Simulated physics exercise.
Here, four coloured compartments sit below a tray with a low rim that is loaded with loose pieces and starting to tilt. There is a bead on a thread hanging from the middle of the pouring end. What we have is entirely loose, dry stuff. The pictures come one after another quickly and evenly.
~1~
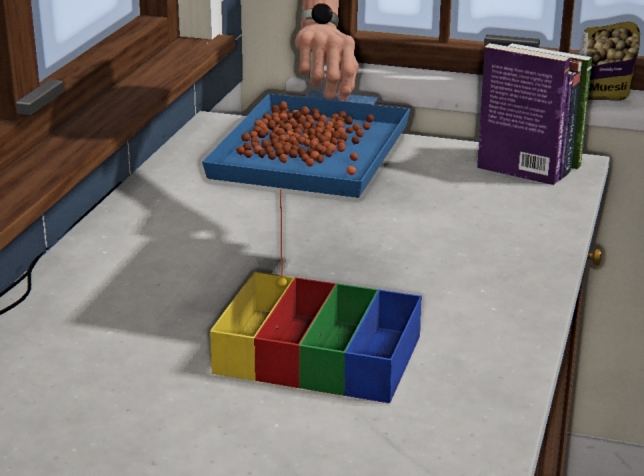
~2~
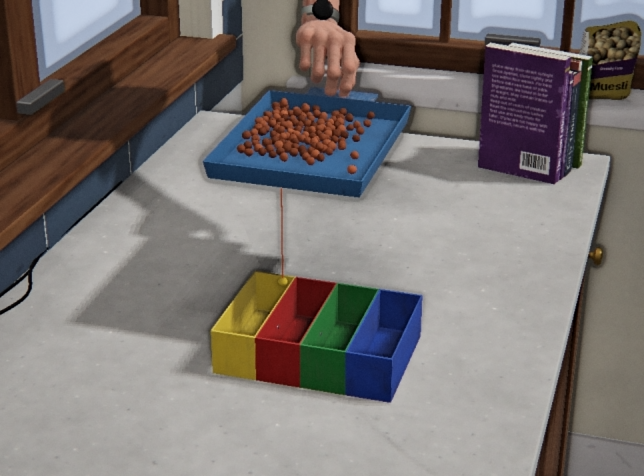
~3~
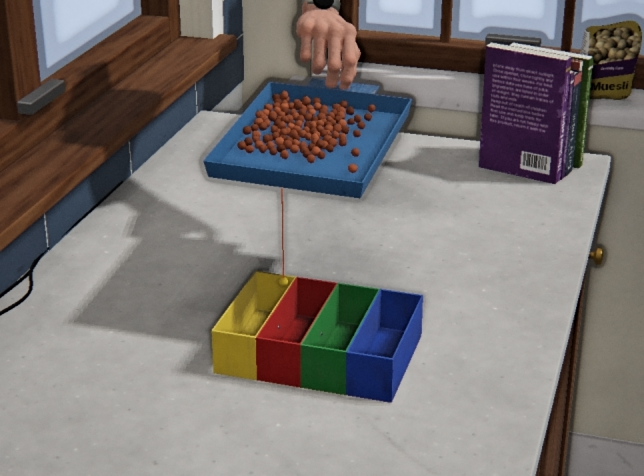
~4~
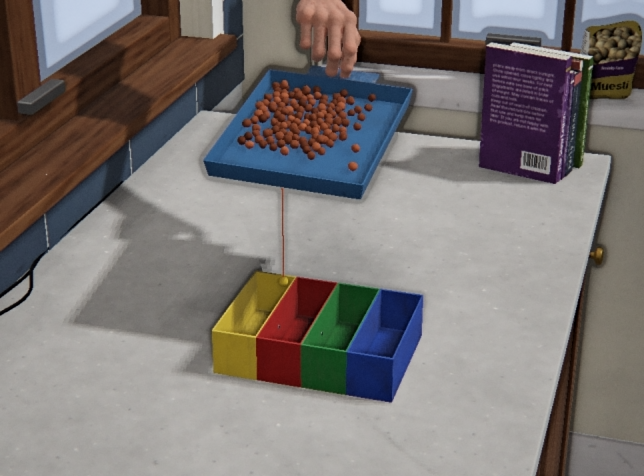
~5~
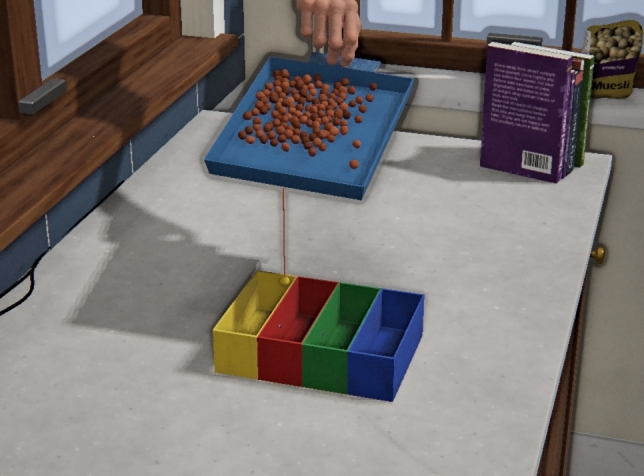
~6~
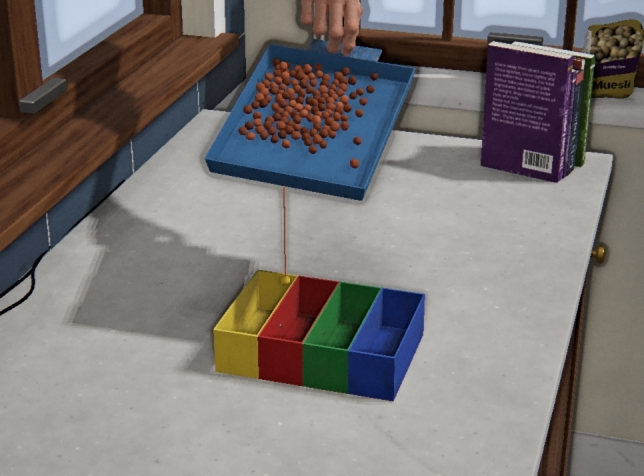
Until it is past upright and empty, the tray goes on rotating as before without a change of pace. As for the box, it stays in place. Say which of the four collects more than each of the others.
The green one collects the most.
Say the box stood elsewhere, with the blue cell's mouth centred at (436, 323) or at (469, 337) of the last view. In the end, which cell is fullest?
That red cell, and then the yellow cell.
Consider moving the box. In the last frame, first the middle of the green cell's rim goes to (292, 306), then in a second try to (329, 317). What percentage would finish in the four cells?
You'd see around 80 per cent and then around 100 per cent.
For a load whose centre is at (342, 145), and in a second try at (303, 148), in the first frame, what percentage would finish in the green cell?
Near 40 and 40 percent respectively.
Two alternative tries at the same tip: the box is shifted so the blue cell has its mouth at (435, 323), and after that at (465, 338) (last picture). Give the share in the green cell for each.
10 per cent the first time, 0 per cent the second time.
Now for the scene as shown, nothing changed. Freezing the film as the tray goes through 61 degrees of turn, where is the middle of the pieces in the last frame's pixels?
The middle of the pieces sits at roughly (310, 167).
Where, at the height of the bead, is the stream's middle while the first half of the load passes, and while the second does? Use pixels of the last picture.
I'd say close to (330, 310) at first and close to (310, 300) later on.
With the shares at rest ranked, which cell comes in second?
The cell in red.
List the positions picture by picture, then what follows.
In the first frame, corners of the pouring end at (207, 161) and (359, 180), level; middle of the load at (298, 132), clay pellets; bead on its thread at (282, 282); yellow cell at (233, 351); red cell at (277, 359); green cell at (322, 366); blue cell at (368, 373).
In the second frame, corners of the pouring end at (207, 160) and (360, 179), level; middle of the load at (298, 130).
In the third frame, corners of the pouring end at (208, 160) and (360, 181), tipped barely, lowest at the right corner; middle of the load at (299, 124).
In the fourth frame, corners of the pouring end at (208, 159) and (360, 183), tipped a little, lowest at the right corner; middle of the load at (299, 116).
In the fifth frame, corners of the pouring end at (209, 158) and (361, 184), tipped a little, lowest at the right corner; middle of the load at (300, 108).
In the sixth frame, corners of the pouring end at (209, 157) and (362, 186), tipped clearly, lowest at the right corner; middle of the load at (300, 100); yellow cell at (236, 350); red cell at (281, 357); green cell at (326, 364); blue cell at (371, 372).
Soon, tray tipped steeply; nearly all on the tray; a small part falling or outside the box.
A while on, tray tipped right over; most on the tray; a stray few in the red cell; a stray few in the green cell; a stray few in the blue cell; a stray few in the yellow cell; a stray few falling or outside the box.
Towards the end, tray tipped past a quarter turn; about half in the green cell; about a quarter in the red cell; a small part in the yellow cell; a small part in the blue cell; a small part falling or outside the box.
Finally, tray tipped past a quarter turn; about half in the green cell; about a quarter in the red cell; a small part in the yellow cell; a small part in the blue cell; a small part outside the box.
